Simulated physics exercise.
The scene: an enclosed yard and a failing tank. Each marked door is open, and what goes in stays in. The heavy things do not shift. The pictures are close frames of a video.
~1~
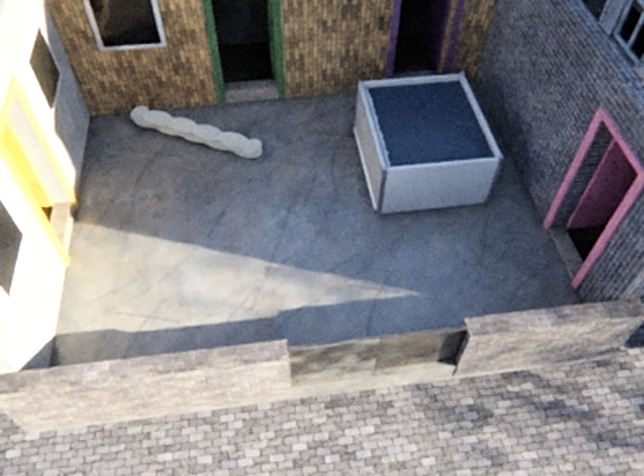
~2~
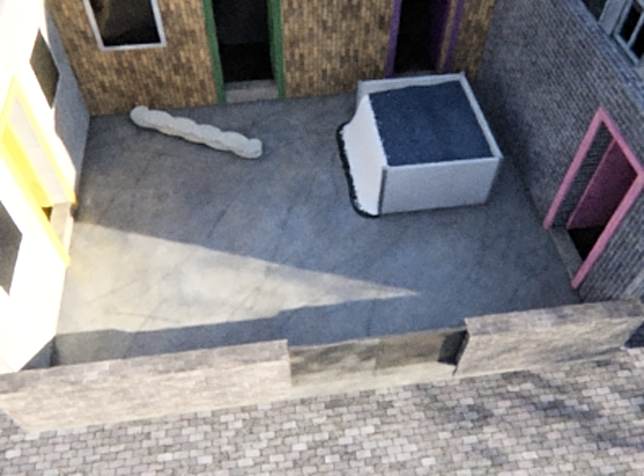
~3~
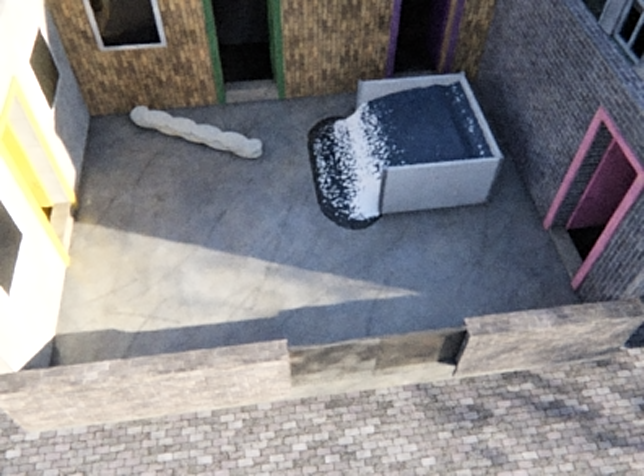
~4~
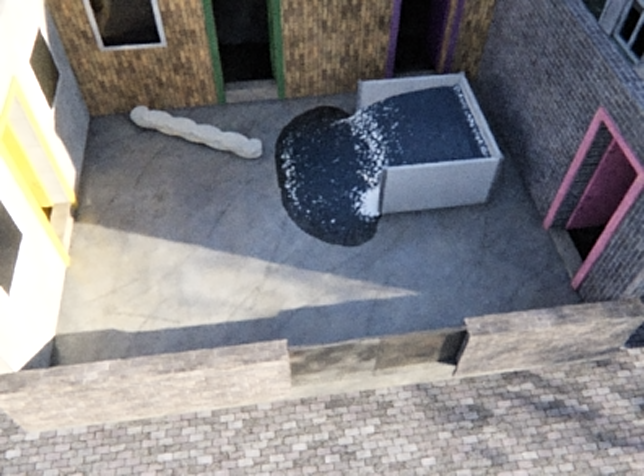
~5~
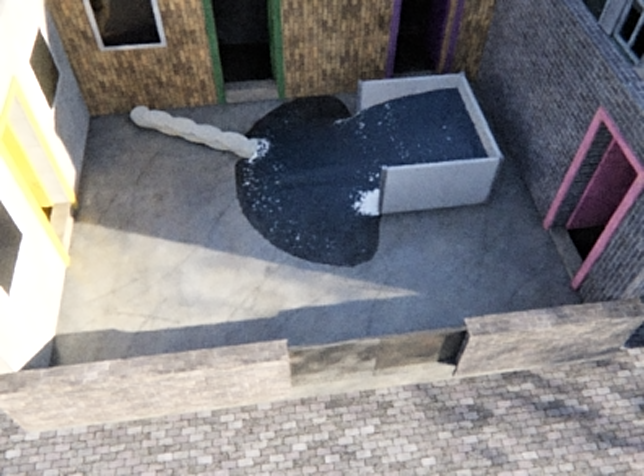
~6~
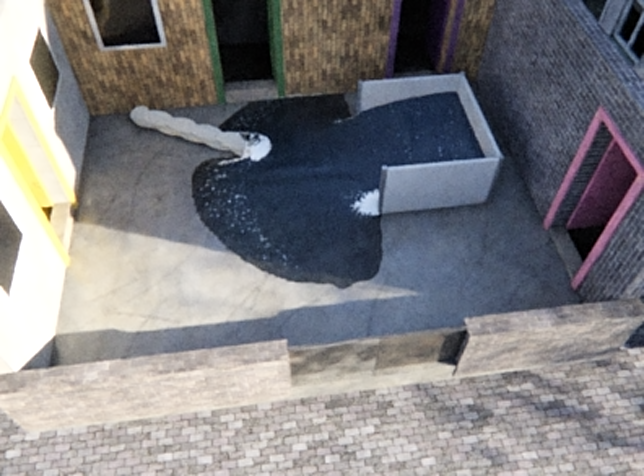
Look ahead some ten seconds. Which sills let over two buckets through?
One by one: The pink door lets in a lot; the green door admits no more than that; the purple door admits no more than that; the yellow door lets in a lot.
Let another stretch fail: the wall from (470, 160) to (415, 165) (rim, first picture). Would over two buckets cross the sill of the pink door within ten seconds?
In short: The pink door is over.
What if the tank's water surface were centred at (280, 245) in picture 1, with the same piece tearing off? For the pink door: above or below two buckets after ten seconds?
Then: Pink takes less.
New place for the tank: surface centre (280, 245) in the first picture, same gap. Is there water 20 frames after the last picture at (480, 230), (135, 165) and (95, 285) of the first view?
In that order: Not flooded, flooded, wet.
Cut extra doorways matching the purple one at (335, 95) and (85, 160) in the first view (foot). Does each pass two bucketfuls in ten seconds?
In that order: Lets less in, goes over.
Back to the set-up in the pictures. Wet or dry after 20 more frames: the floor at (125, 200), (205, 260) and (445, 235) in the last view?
As listed: Covered, wet, no water.
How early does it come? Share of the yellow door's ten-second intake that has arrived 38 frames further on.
Near 100 in a hundred.
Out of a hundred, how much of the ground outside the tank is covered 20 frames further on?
Near 60 in a hundred.
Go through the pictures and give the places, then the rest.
In the first frame, still water in the water tank at (426, 123).
In the second frame, water pours out at (370, 154) and has run to (353, 124).
In the third frame, water pours out at (370, 156) and has run to (330, 121).
In the fourth frame, water pours out at (370, 158) and has run to (310, 114).
In the fifth frame, the front is at (248, 142), out from the gap at (370, 158).
In the sixth frame, water pours out at (370, 158) and has run to (200, 196).
A moment on, water covers 50 % of the floor; the pink door not reached, the green door wet at the sill, nothing in, the purple door not reached, the yellow door under two buckets in.
Next, water covers 60 % of the floor; the pink door not reached, the green door wet at the sill, nothing in, the purple door not reached, the yellow door over two buckets in.
Then, water covers 60 % of the floor; the pink door not reached, the green door wet at the sill, nothing in, the purple door not reached, the yellow door far over two buckets in.
Later, water covers 80 % of the floor; the pink door not reached, the green door wet at the sill, nothing in, the purple door wet at the sill, nothing in, the yellow door far over two buckets in.
In the end, water covers 95 % of the floor; the pink door over two buckets in, the green door wet at the sill, nothing in, the purple door wet at the sill, nothing in, the yellow door far over two buckets in.
